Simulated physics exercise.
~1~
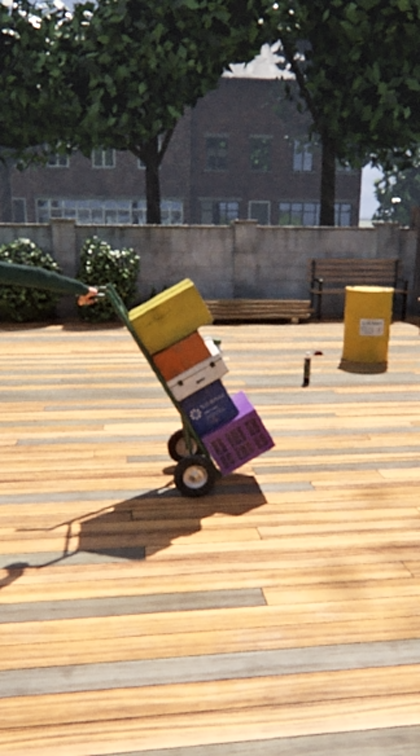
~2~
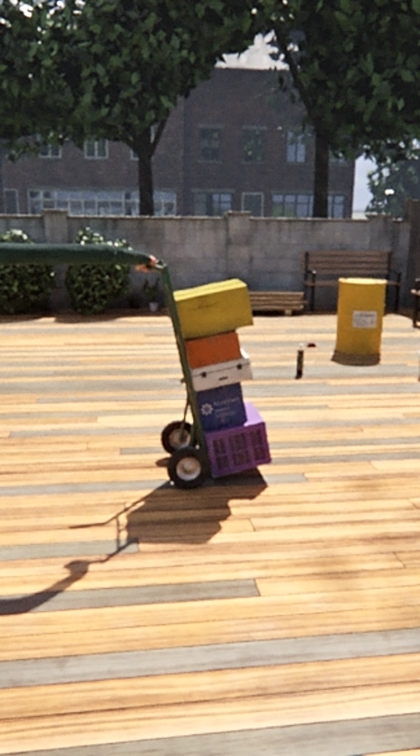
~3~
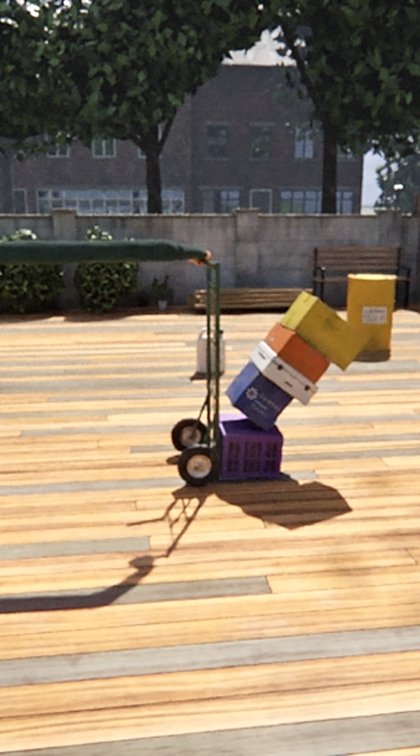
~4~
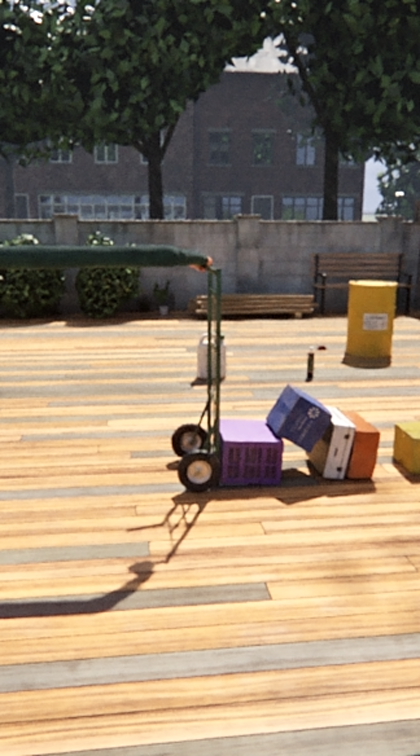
A green-sleeved arm swung a loaded hand truck upright, and the stack above the purple crate tipped right. The yellow box, orange parcel and white toolbox tumbled onto the planks, while the blue parcel ended tilted against the crate, which stayed by the truck.
